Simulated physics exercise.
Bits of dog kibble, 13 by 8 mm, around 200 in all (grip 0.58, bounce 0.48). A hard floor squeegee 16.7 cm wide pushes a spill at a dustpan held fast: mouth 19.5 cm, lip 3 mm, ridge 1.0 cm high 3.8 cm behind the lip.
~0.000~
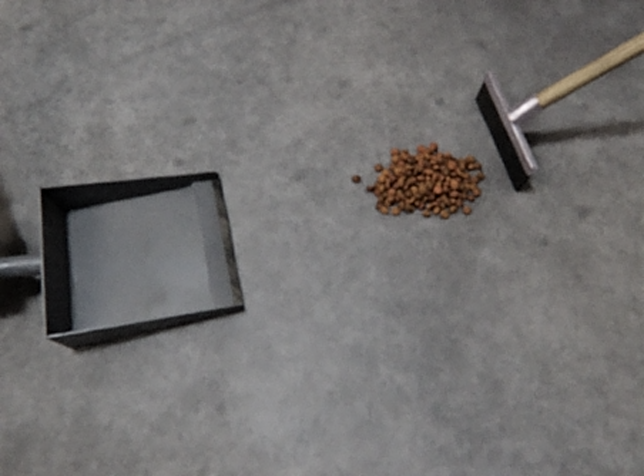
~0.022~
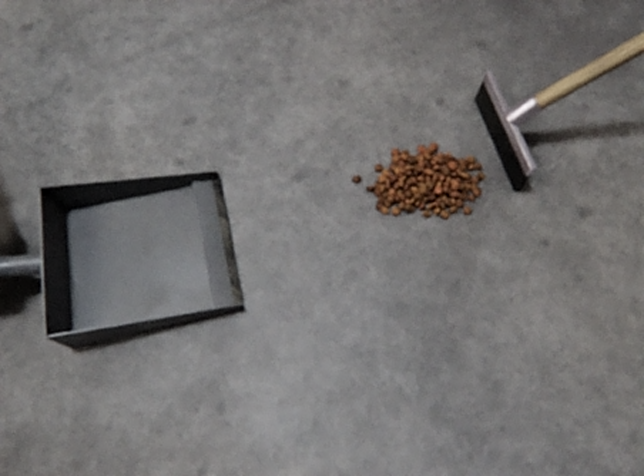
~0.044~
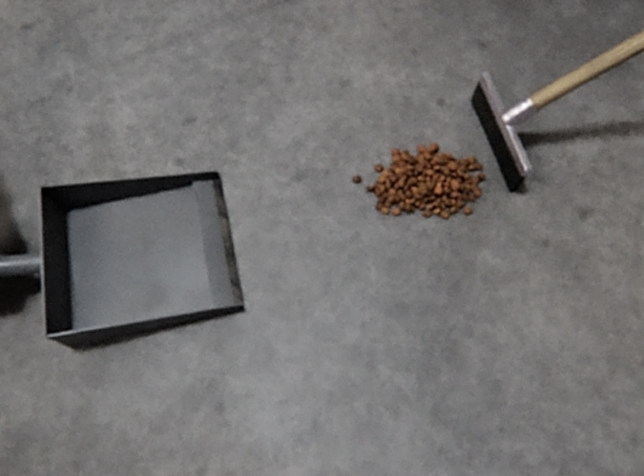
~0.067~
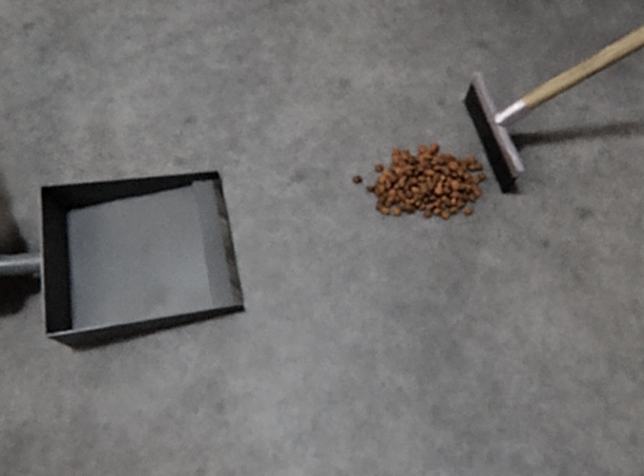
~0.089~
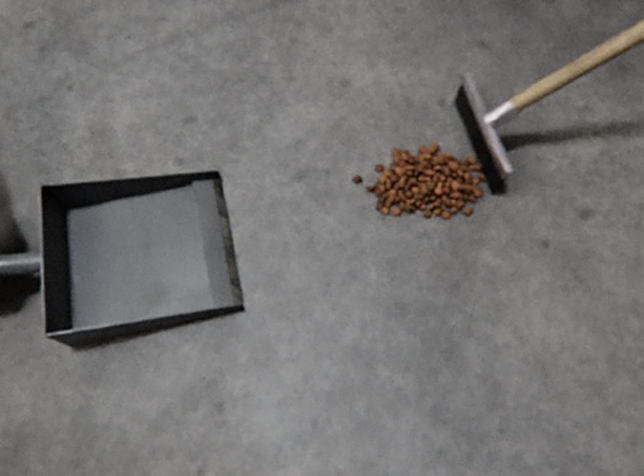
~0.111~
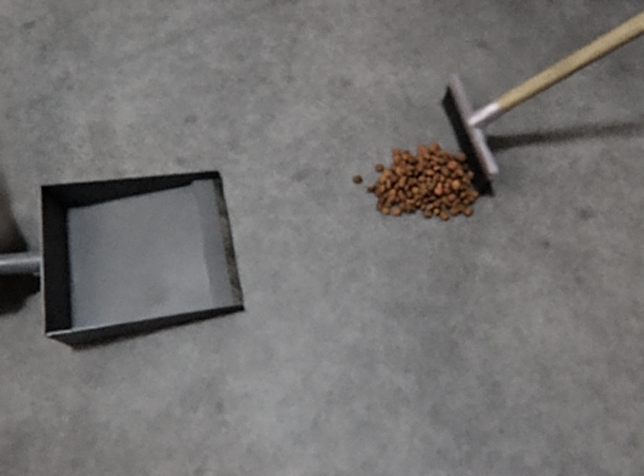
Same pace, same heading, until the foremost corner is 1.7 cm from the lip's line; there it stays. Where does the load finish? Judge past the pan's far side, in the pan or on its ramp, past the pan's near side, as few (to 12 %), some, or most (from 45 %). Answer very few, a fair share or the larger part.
Far side: A fair share, pan: A fair share, near side: Very few.
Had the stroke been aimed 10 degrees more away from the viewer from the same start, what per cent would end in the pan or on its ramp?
It would be near 0 per cent.
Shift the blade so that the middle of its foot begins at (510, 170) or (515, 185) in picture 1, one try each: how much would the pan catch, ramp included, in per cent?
Some 45 and 55 per cent.
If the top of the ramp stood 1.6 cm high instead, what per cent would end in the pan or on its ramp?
In that case some 20 per cent.
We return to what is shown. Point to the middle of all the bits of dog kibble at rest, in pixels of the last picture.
Around (234, 225).
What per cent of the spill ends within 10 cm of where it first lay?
Roughly 20 per cent.
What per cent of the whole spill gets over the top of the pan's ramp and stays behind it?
Roughly 15 per cent.
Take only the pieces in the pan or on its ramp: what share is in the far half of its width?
About 90 per cent.
After 0.30 s, middle of the blade 18 cm from the lip; 0 % over the lip, far side 10 %, near side 0 %.
After 0.42 s, middle of the blade 7 cm from the lip; 0 % over the lip, far side 20 %, near side 0 %.
After 0.68 s, middle of the blade 2 cm from the lip; 25 % over the lip, far side 25 %, near side 5 %.
By 1.3 s all is still; far side 25 %, pan 25 %, near side 5 %, in front of the lip or behind the blade 50 %.
